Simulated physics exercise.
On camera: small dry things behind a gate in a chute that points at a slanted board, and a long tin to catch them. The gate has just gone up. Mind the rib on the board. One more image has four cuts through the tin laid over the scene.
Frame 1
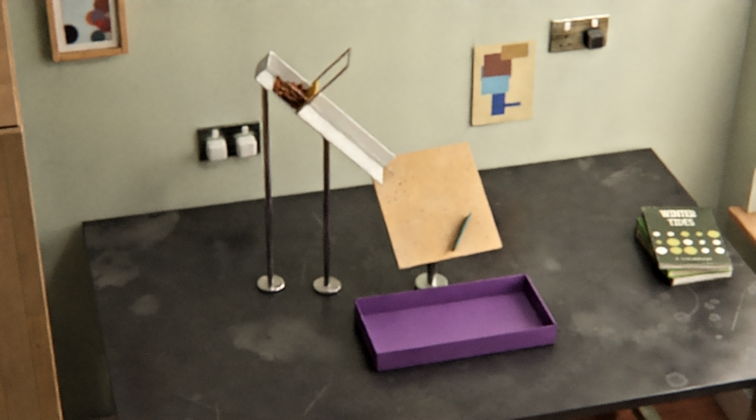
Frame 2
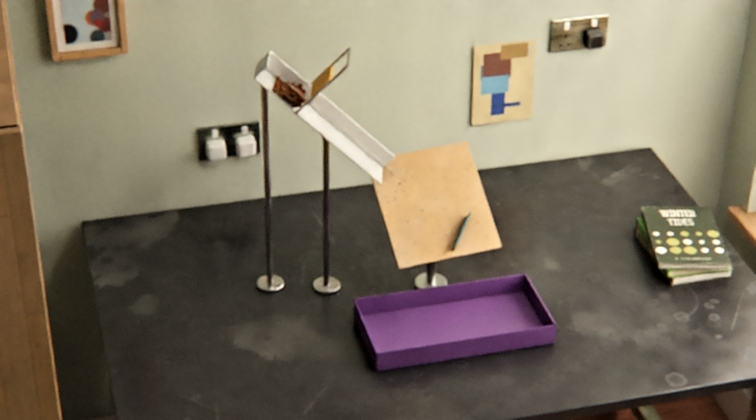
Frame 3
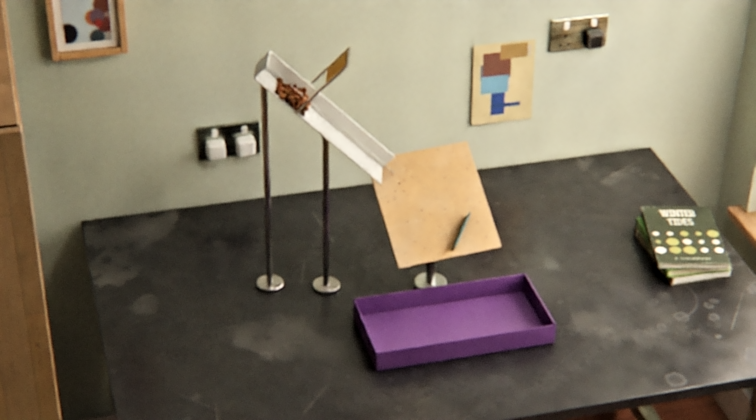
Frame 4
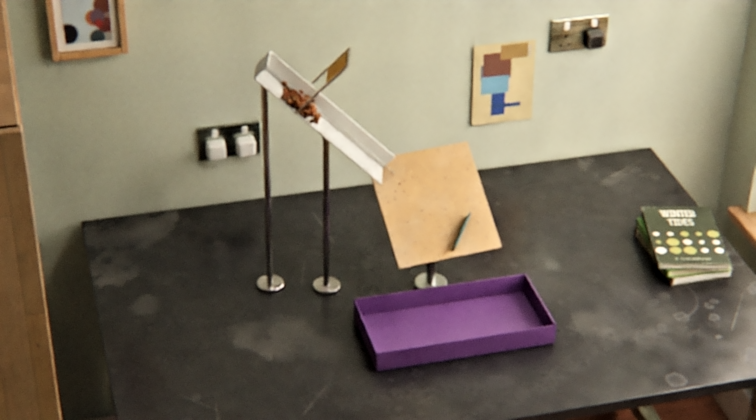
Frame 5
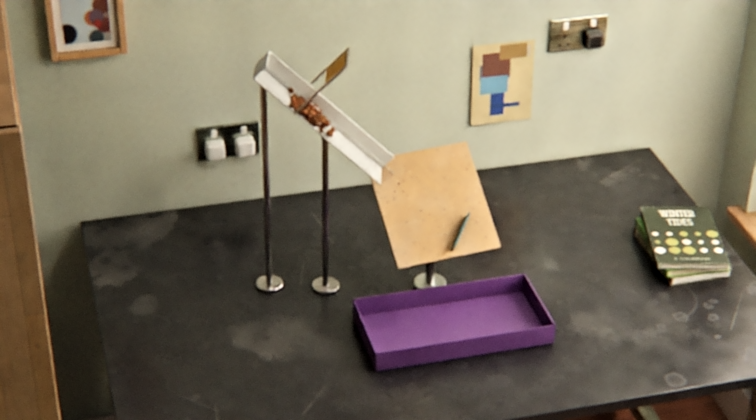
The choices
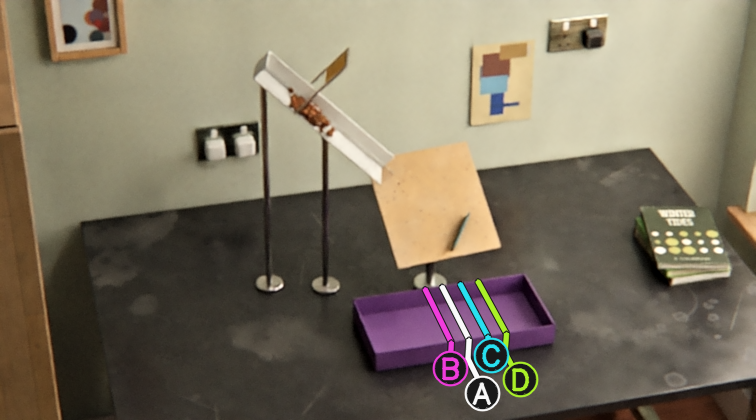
Small brown pieces bunched near the top of a sloping chute begin sliding down to the right after a small gate lifts, spreading slightly as they go, above a slanted tan board and an empty purple tin on a dark table.
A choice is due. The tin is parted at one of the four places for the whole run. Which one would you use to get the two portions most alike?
Take A.
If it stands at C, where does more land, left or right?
The left side.
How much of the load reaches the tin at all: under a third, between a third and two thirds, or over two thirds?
Over two thirds.
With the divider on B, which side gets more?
Right.
On the marked copy, line A crosses the front rim at (468, 339); line B crosses the front rim at (451, 341); line C crosses the front rim at (487, 336); line D crosses the front rim at (506, 333).
Choosing A, of what is caught, roughly two thirds on the left of the divider, roughly a third on the right.
Choosing B, of what is caught, about a tenth on the left of the divider, almost all on the right.
Choosing C, of what is caught, the larger part on the left of the divider, about a tenth on the right.
Choosing D, of what is caught, almost all on the left of the divider, just a few on the right.
